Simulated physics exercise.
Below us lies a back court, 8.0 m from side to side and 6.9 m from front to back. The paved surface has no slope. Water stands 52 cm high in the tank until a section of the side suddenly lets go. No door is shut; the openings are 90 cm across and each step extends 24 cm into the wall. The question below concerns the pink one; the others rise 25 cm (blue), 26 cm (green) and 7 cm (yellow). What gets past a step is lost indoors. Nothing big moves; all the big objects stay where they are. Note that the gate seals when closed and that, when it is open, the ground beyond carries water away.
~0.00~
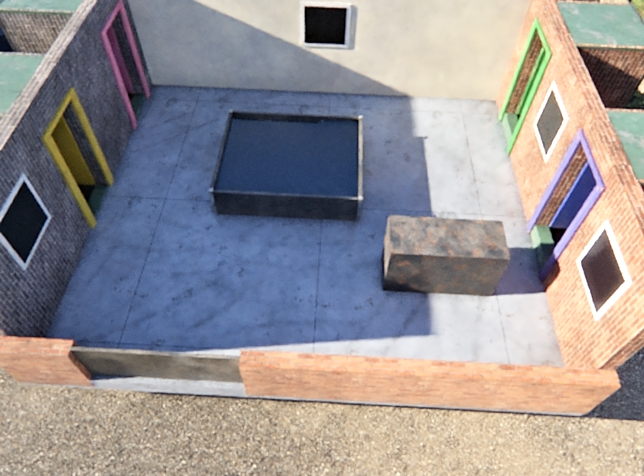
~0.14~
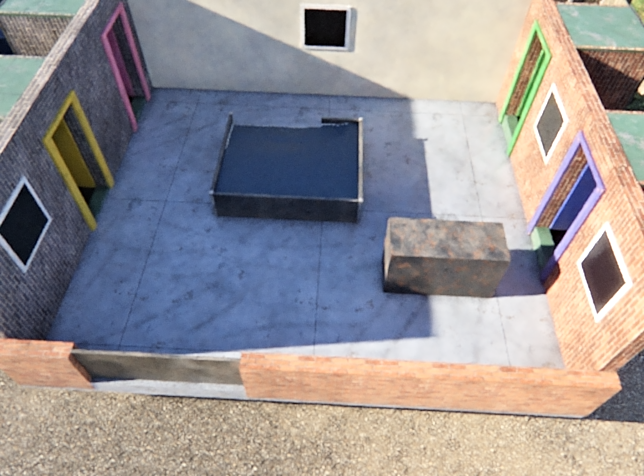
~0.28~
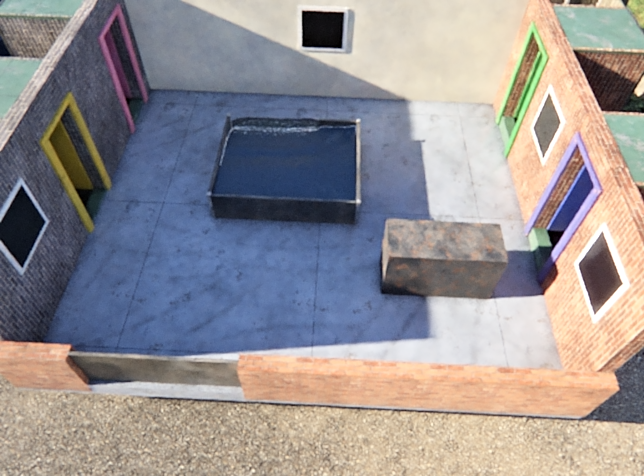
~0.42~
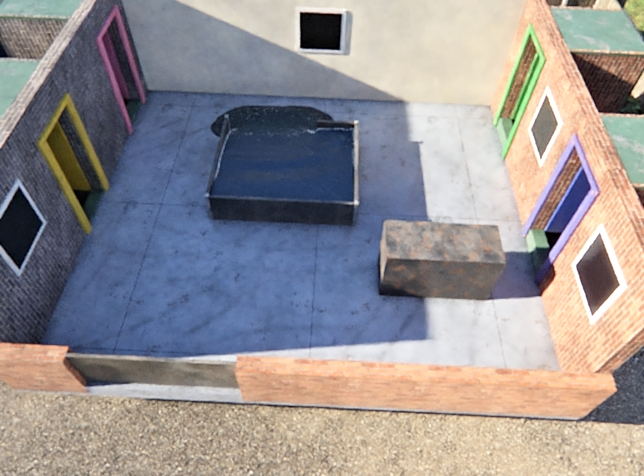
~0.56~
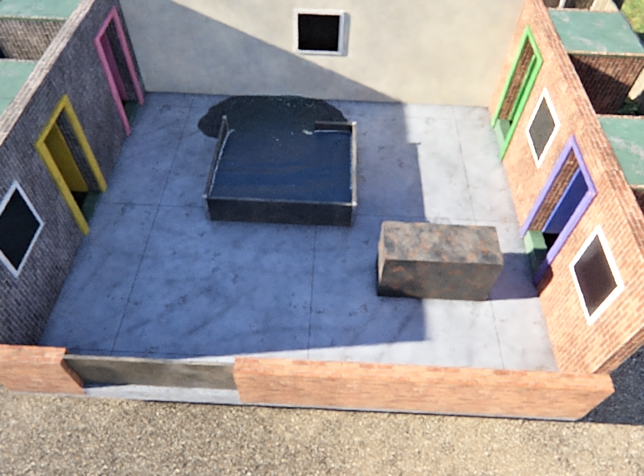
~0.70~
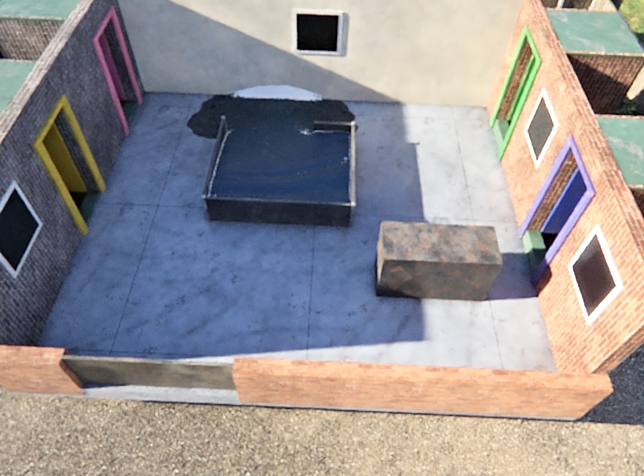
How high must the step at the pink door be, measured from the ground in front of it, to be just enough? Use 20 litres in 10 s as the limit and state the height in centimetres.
About 24 cm.
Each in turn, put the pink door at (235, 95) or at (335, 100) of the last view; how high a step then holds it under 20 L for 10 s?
About 27 cm for the first and 14.0 cm for the second.
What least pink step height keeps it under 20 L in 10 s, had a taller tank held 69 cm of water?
About 33 cm.
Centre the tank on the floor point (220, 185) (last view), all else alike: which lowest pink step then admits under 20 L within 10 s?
In this case, 25 cm or so.
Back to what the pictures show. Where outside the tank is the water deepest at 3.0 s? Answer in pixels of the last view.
About (153, 93).
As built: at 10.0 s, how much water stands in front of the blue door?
It comes to about 4.0 centimetres deep.
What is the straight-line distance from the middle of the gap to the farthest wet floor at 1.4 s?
Front distance: Approx. 3.2 m.
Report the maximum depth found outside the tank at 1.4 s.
About 41 cm.
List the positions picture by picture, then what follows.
The tank at (291, 155) is whole and still, 52 cm deep; the pink door at (128, 72) is dry, in the first picture.
The gap is on the far side, the front 0.3 m out at a hidden place; the back of the tank holds 52 cm, in the second picture.
The front is at a hidden place, 0.7 m from the gap on the far side; 1.2 m2 of floor is wet, 52 cm left at the back, in the third picture.
Water pours out on the far side and has run 1.2 m, to (288, 109); about 8 cm deep outside, 52 cm at the back, in the fourth picture.
The gap is on the far side, the front 1.6 m out at (241, 96); the back of the tank holds 52 cm, in the fifth picture.
The gap is on the far side, the front 1.6 m out at (219, 96); the back of the tank holds 49 cm; 1.6 m in a straight line remain to the pink door at (120, 79), in the sixth picture.
After 1.4 s water covers 10 % of the floor, deepest (41 cm) near (268, 98); it has not reached the pink door.
After 3.0 s water covers 35 % of the floor, deepest (36 cm) near (153, 93); 27 cm at the pink door, 44 litres in over its 13 cm step.
After 10.0 s water covers 100 % of the floor, deepest (12 cm) near (397, 304); 8 cm at the pink door, 143 litres in over its 13 cm step.
At the pink door as built, the water arrived by 2.0 s and peaked near 27 cm at 3.0 s.
With a step of 20 cm, 46 litres would have come in within the 10 s; with 26.5 cm, 10 litres. So under 20 litres takes about 24 cm.
